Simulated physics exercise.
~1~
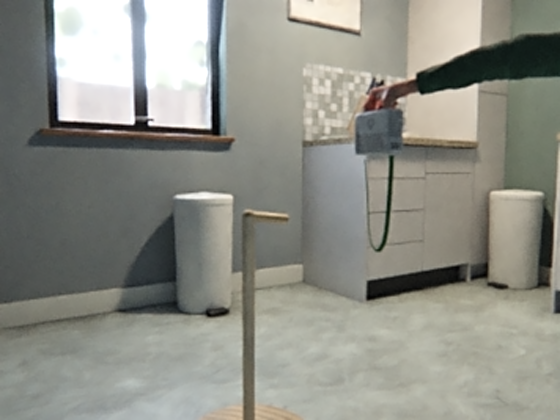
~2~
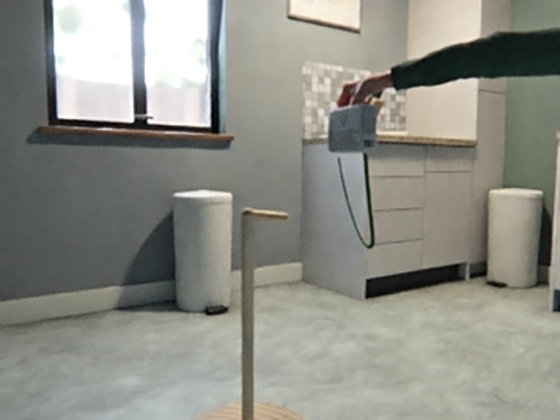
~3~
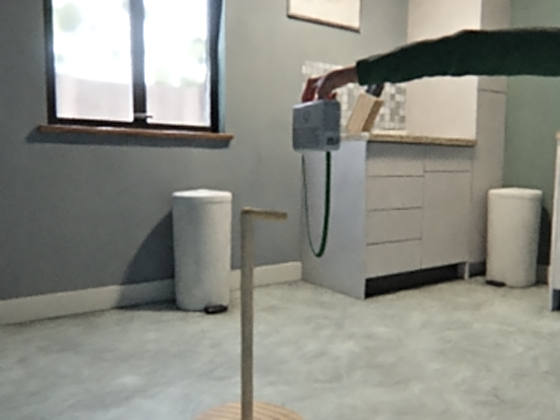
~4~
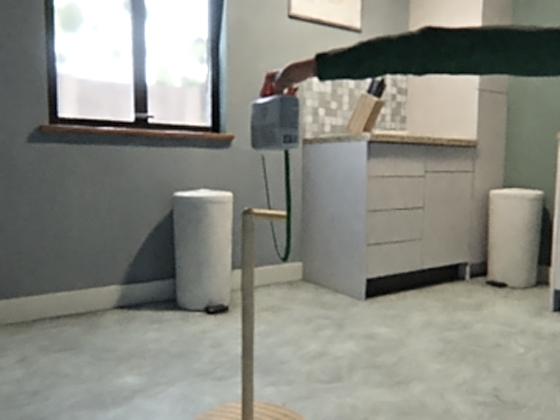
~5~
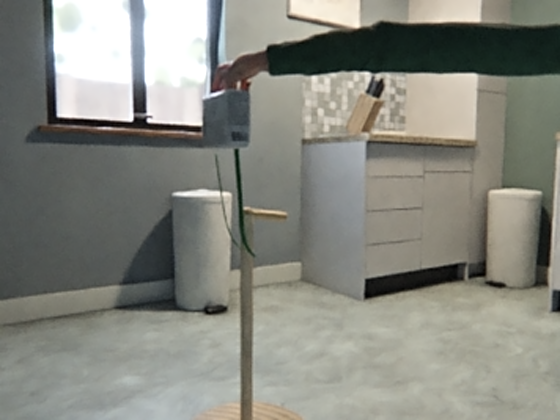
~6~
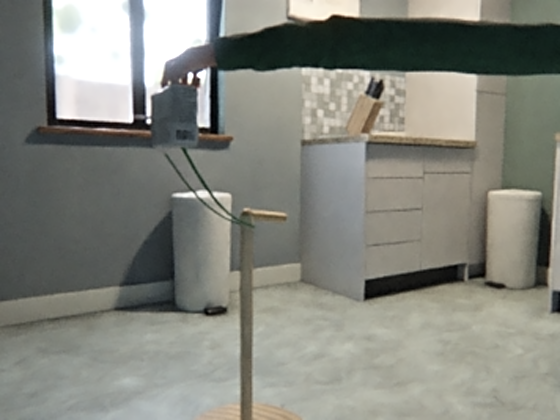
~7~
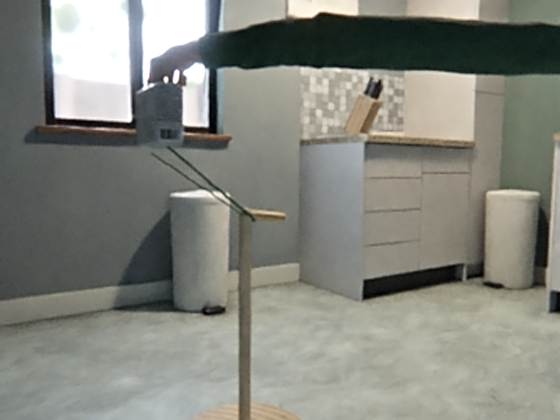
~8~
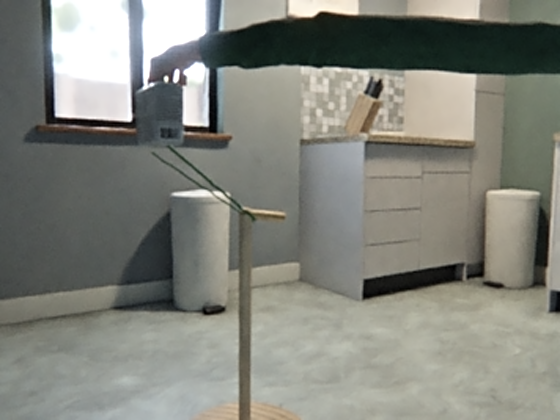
The clip shows a hand in a dark green sleeve carrying a small pale pouch leftward over a post with a hook, a green ribbon loop dangling beneath. The loop catches on the post and pulls tight at a slant, and the hand stops with the pouch past the post.
